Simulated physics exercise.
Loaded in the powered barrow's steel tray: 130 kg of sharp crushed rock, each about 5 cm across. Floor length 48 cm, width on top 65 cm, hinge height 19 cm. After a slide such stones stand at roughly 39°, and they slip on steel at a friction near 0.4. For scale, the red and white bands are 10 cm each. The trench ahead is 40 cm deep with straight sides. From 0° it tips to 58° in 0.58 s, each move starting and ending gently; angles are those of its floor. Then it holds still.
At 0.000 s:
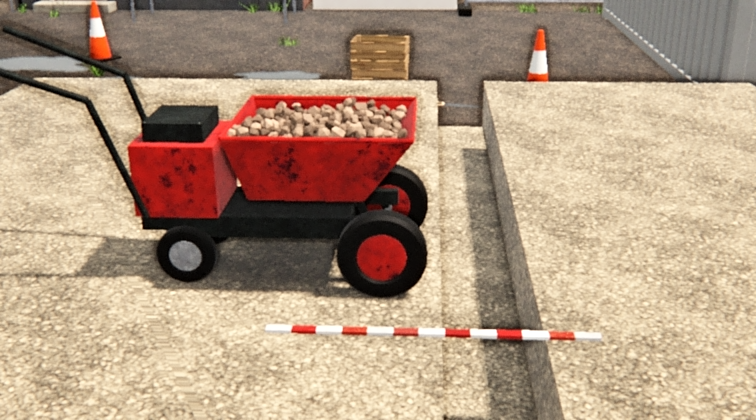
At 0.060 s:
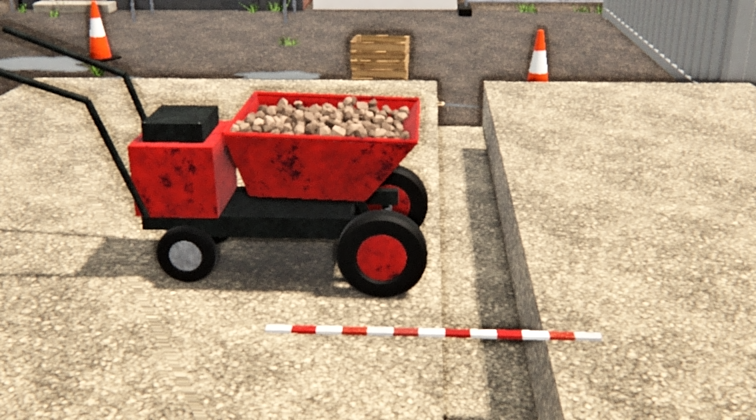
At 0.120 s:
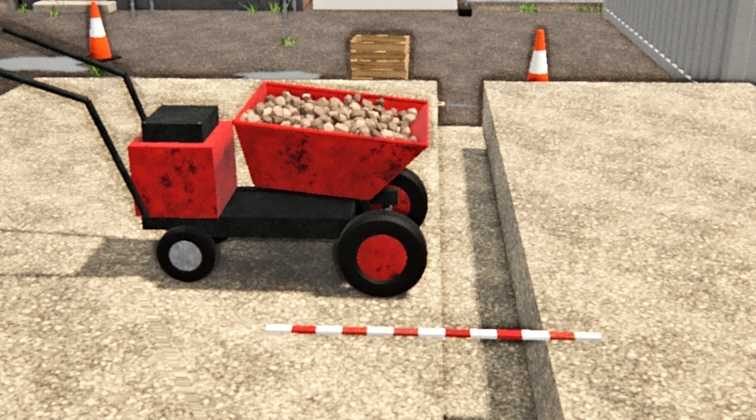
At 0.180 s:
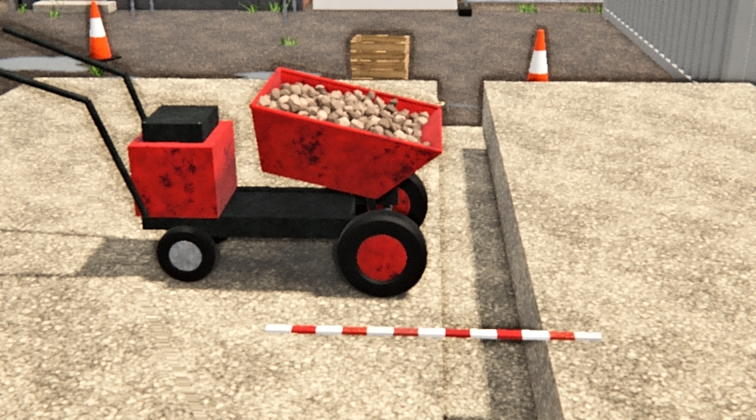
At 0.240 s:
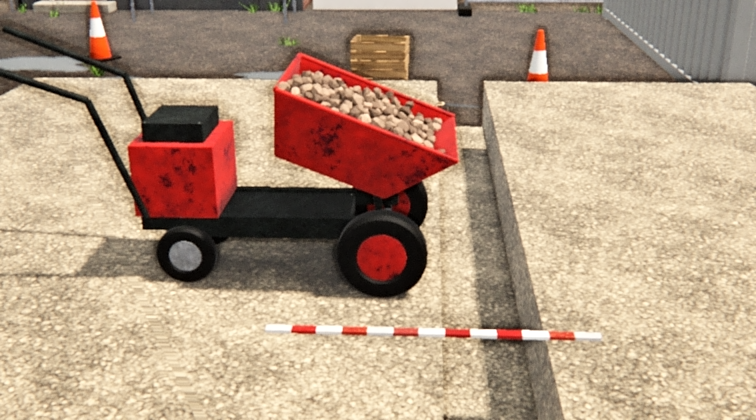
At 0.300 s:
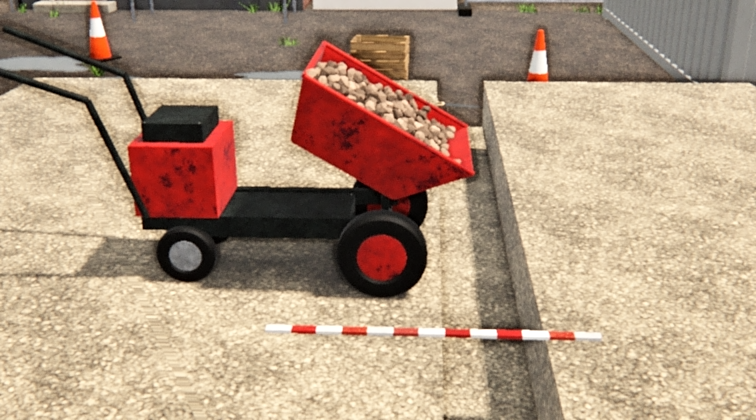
We see a red powered barrow loaded with brownish stones standing still beside a trench in pale ground; its tray tilts steadily, the left end rising while the lip swings down to the right, the stones still inside.
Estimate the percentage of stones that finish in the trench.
Close to 13 in a hundred.
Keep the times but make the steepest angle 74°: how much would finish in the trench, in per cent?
Then about 30 per cent.
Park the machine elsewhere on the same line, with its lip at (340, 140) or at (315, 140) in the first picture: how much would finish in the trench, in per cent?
Near 45 per cent from the first place, 45 from the second.
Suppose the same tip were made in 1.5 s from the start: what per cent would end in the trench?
In that case some 15 per cent.
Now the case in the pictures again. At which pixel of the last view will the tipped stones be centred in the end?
Near (563, 265).
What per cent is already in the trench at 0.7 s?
Some 5 per cent.
After 0.4 s the floor is at 48°; 100 % in the tray; the foremost stones are at (473, 164).
After 0.7 s the floor is at 58°; 91 % in the tray, 6 % in the trench, 3 % past the trench; the foremost stones are at (560, 244).
After 1.0 s the floor is at 58°; 59 % in the tray, 7 % in the trench, 33 % past the trench; the foremost stones are at (681, 281).
After 3.0 s the floor is at 58°; 52 % in the tray, 13 % in the trench, 35 % past the trench; the foremost stones are at (733, 270).
